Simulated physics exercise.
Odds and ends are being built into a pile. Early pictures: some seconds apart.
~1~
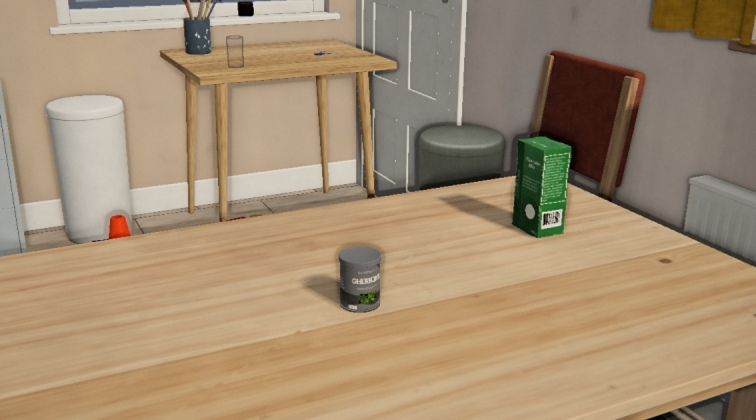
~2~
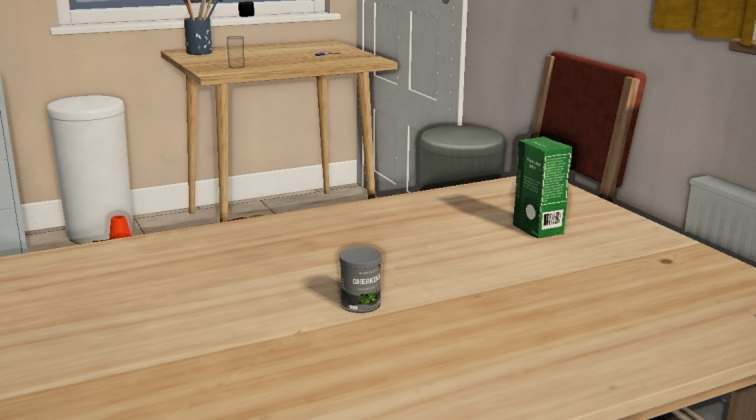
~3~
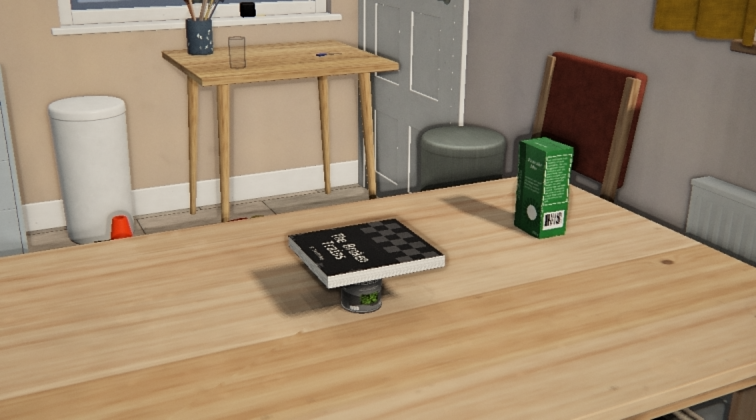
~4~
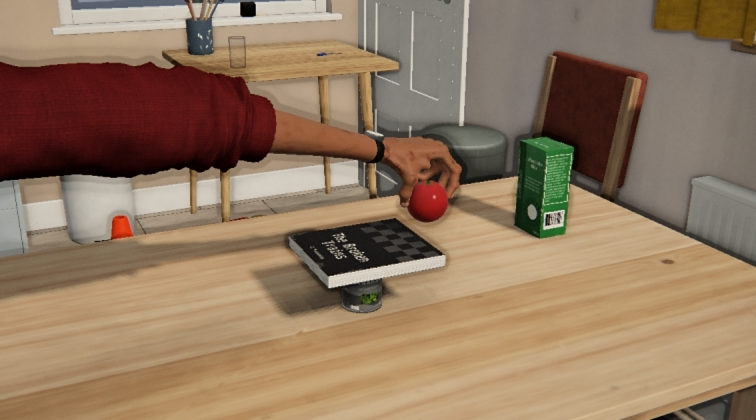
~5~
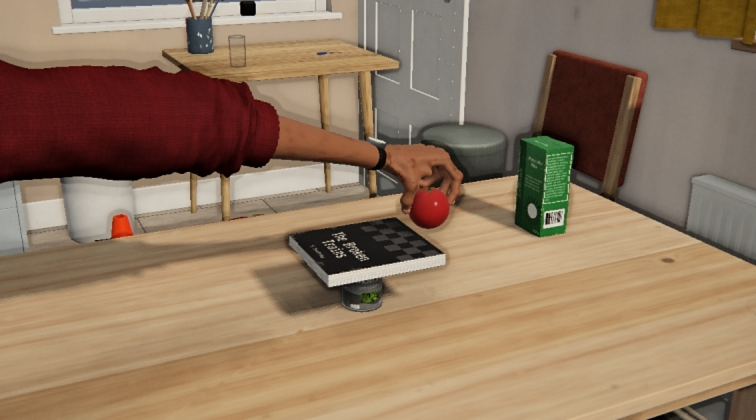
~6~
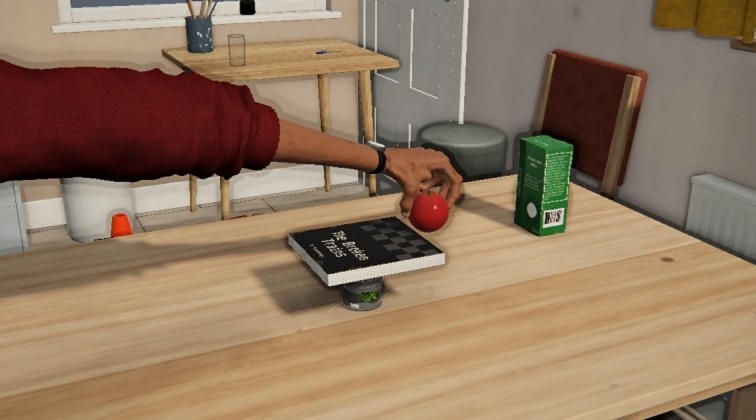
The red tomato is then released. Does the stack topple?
Yes, it topples.
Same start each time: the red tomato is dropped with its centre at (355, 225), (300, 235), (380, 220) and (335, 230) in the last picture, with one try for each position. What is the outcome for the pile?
Lab note - try 1: No collapse; try 2: Collapse; try 3: No collapse; try 4: No collapse.
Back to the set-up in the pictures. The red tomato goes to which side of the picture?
To the right.
Then, 0.30 s after the last picture, red tomato now fallen.
Then, 0.90 s after the last picture, nothing new.
At rest, fallen, red tomato; the other 3 in place. Seen from the same camera at the end, red tomato near (455, 266). The pile loses its balance.
